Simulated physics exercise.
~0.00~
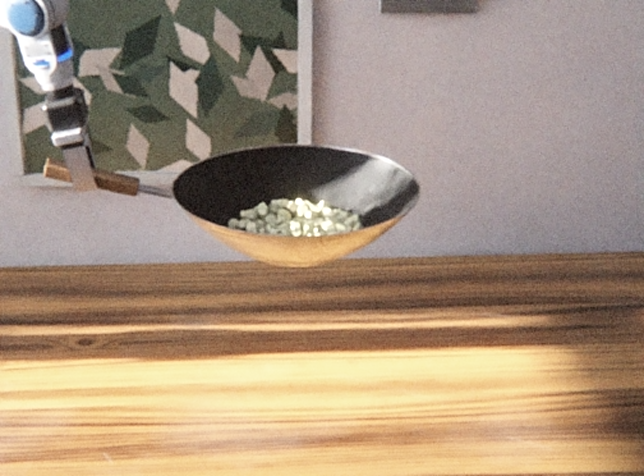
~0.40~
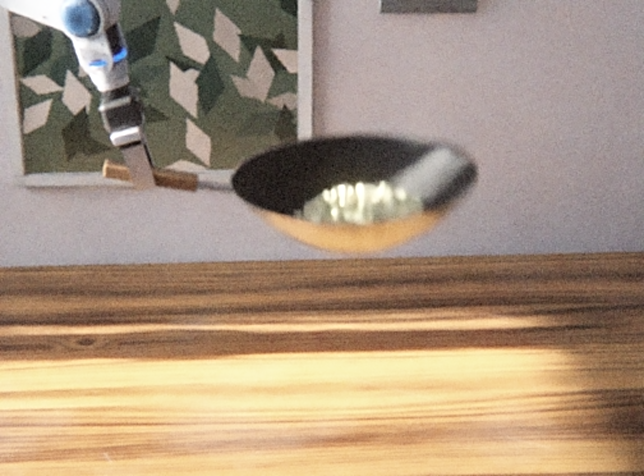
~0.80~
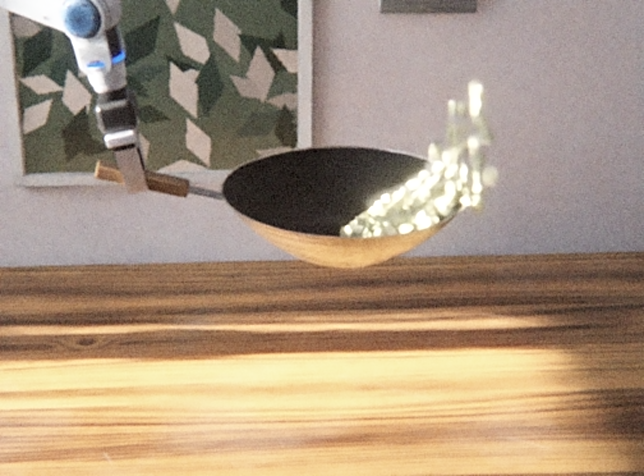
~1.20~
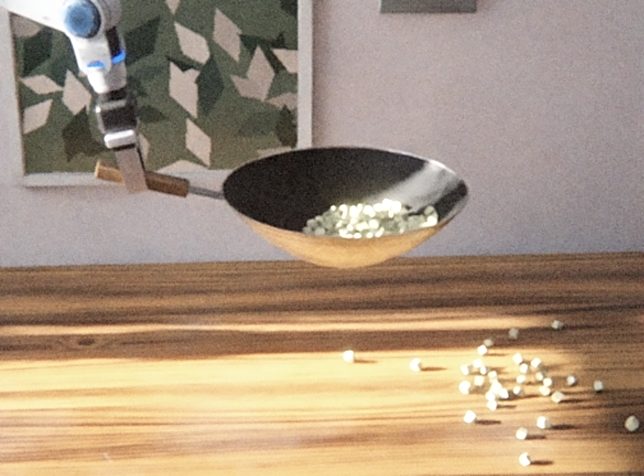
A robot arm holding a dark wok of pale green pieces swung it to the right, and the pieces surged up the far side and over the rim; some settled back inside while others ended up scattered across the wooden table.
